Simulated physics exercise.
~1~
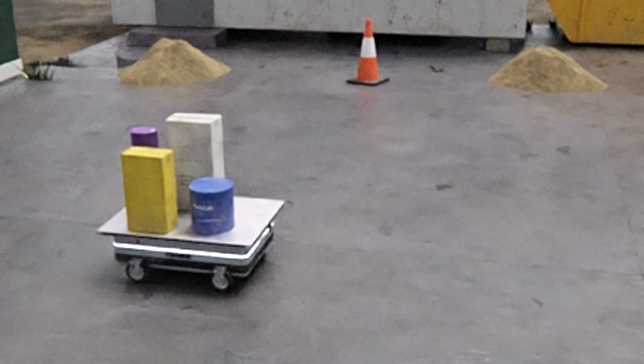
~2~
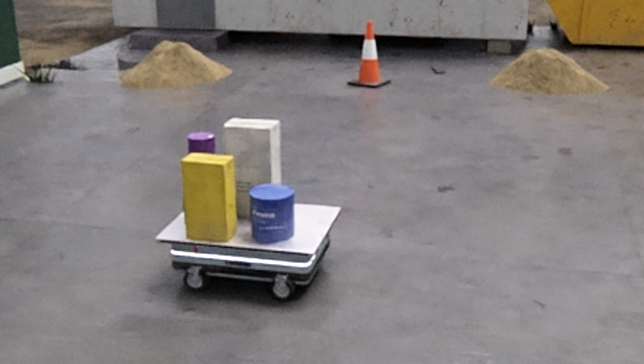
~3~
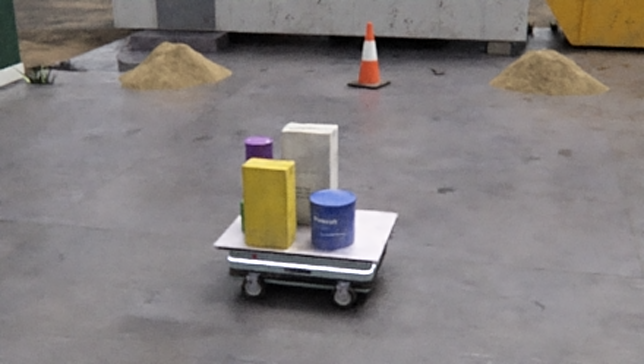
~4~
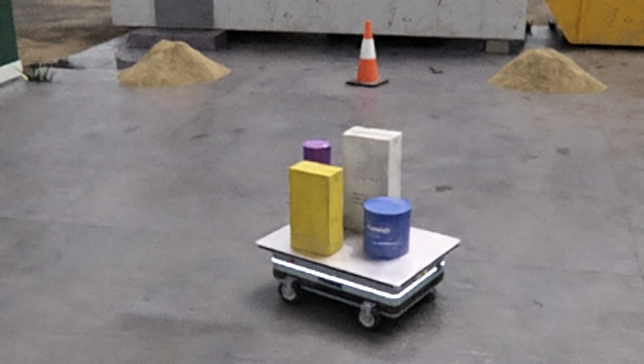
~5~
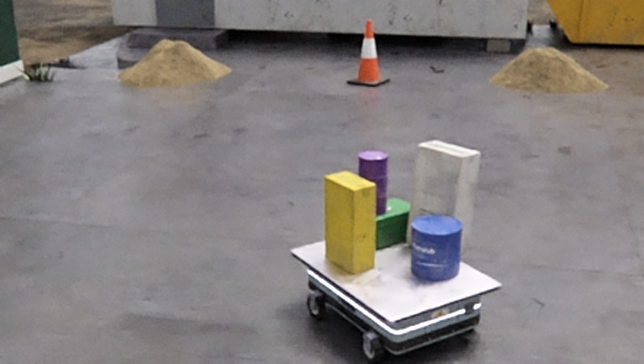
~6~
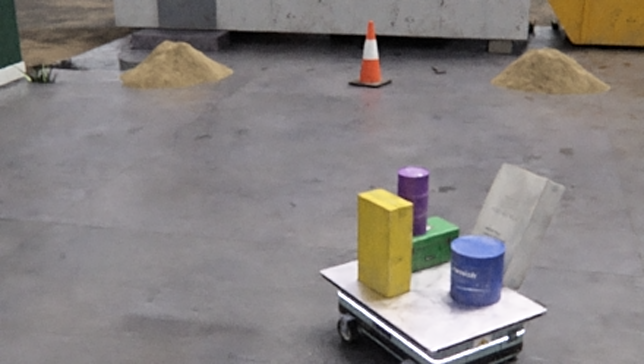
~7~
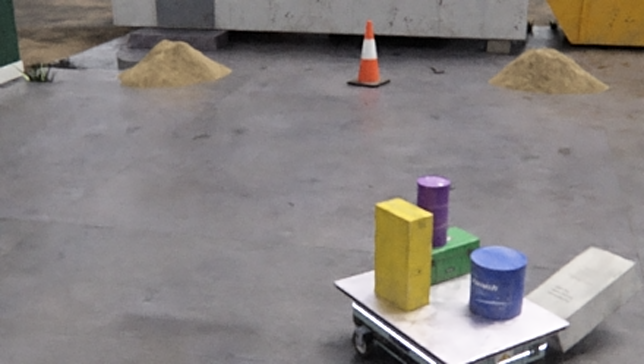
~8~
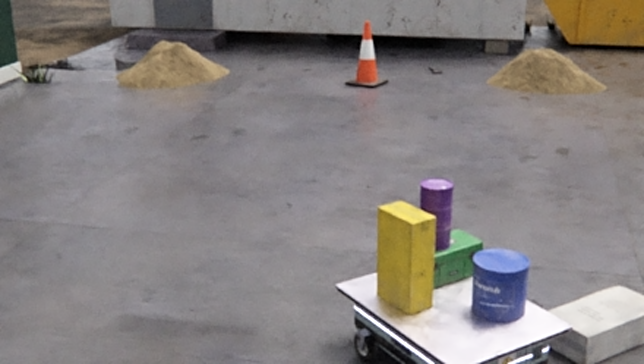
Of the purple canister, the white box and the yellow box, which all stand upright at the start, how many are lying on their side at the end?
One of them is lying on its side at the end, the white box, which rests on the ground beside the cart.
